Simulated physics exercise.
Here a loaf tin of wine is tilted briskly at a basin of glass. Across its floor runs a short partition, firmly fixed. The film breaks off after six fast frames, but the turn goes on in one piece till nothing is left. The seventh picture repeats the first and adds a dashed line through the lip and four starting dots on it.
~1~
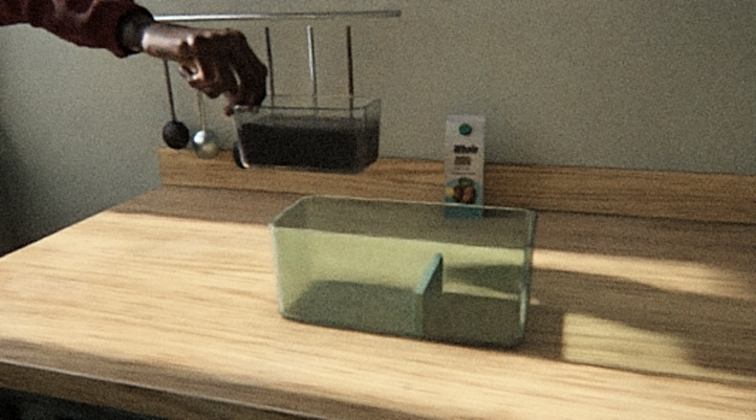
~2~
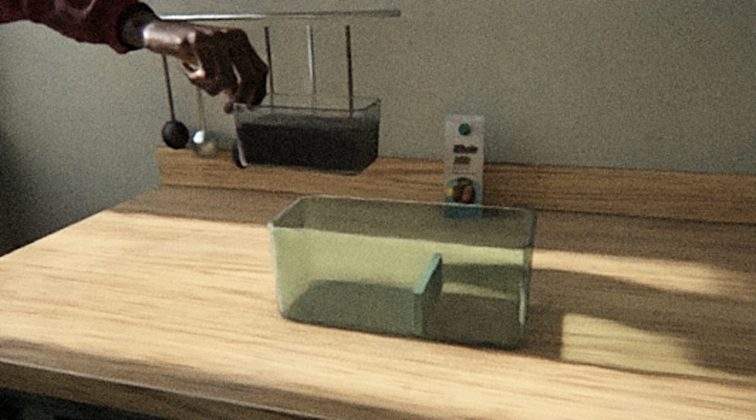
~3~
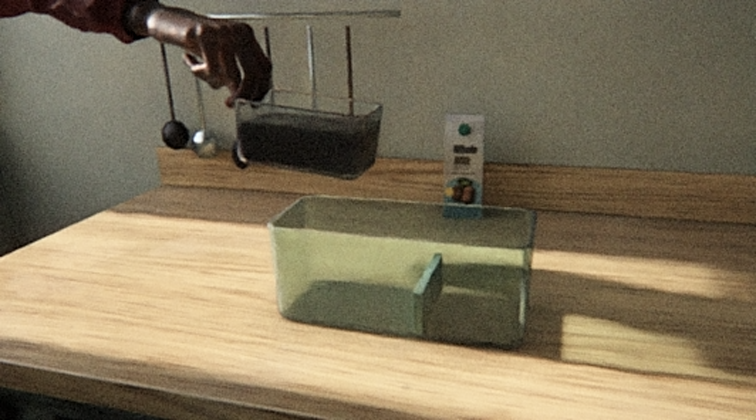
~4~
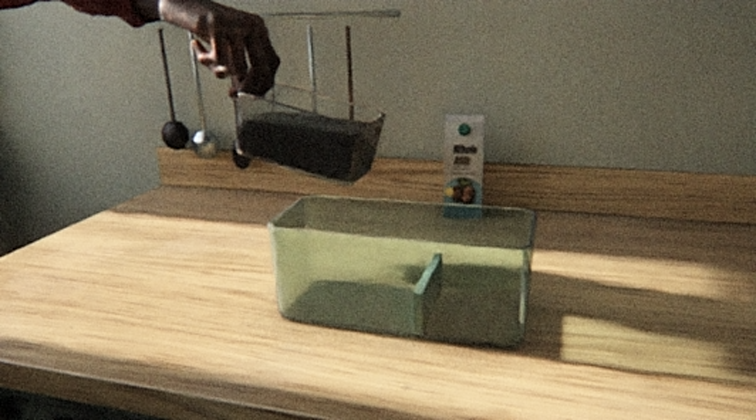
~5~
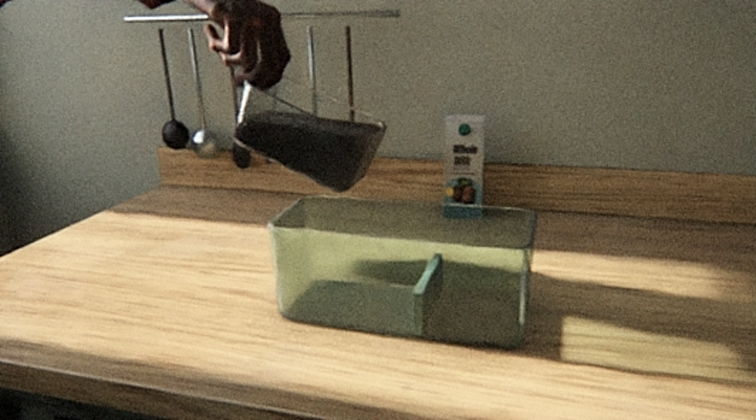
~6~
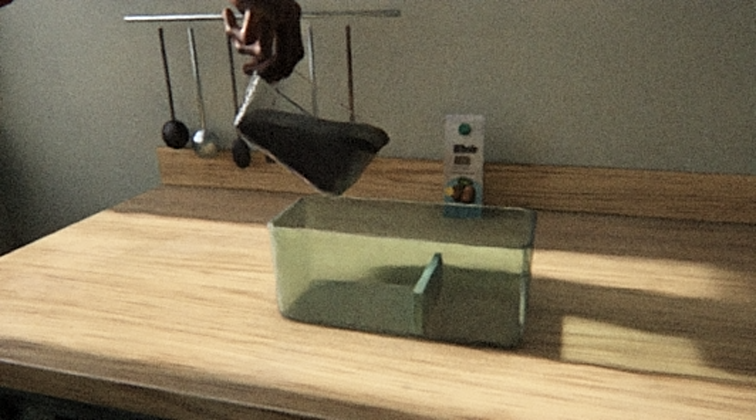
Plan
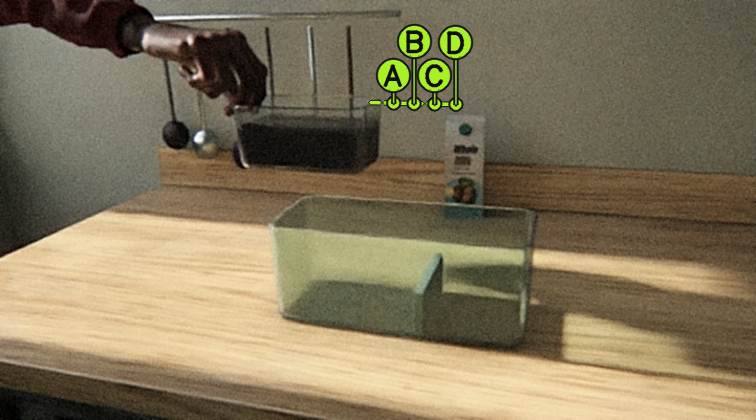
To begin with, a hand holds a clear loaf-shaped container of dark wine nearly level above a greenish glass basin with a short partition, on a wooden counter. The hand shifts right and tilts the container briskly, its right end dipping, until the dark liquid reaches over the lip.
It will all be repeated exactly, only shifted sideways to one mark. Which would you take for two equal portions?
Spot A.
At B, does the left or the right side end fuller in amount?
More ends on the right.
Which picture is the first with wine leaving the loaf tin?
In picture 6.
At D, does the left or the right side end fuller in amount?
The right side.
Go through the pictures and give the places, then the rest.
Upright, lip at (371, 102); basin from (281, 314) to (524, 346); top of the wall at (430, 271); nothing has left yet.
Upright, lip at (371, 104); nothing has left yet.
Tipped about 6°, lip at (373, 109); nothing has left yet.
Tipped about 13°, lip at (376, 119); nothing has left yet.
Tipped about 23°, lip at (378, 131); nothing has left yet.
Tipped about 34°, lip at (377, 145); wine is over the lip, down to (377, 145).
On the marked copy, A at (393, 103); B at (414, 103); C at (434, 103); D at (455, 104).
With A, about 49 % ends left of the wall and 49 % right of it.
With B, about 33 % ends left of the wall and 65 % right of it.
With C, about 22 % ends left of the wall and 76 % right of it.
With D, about 14 % ends left of the wall and 85 % right of it.
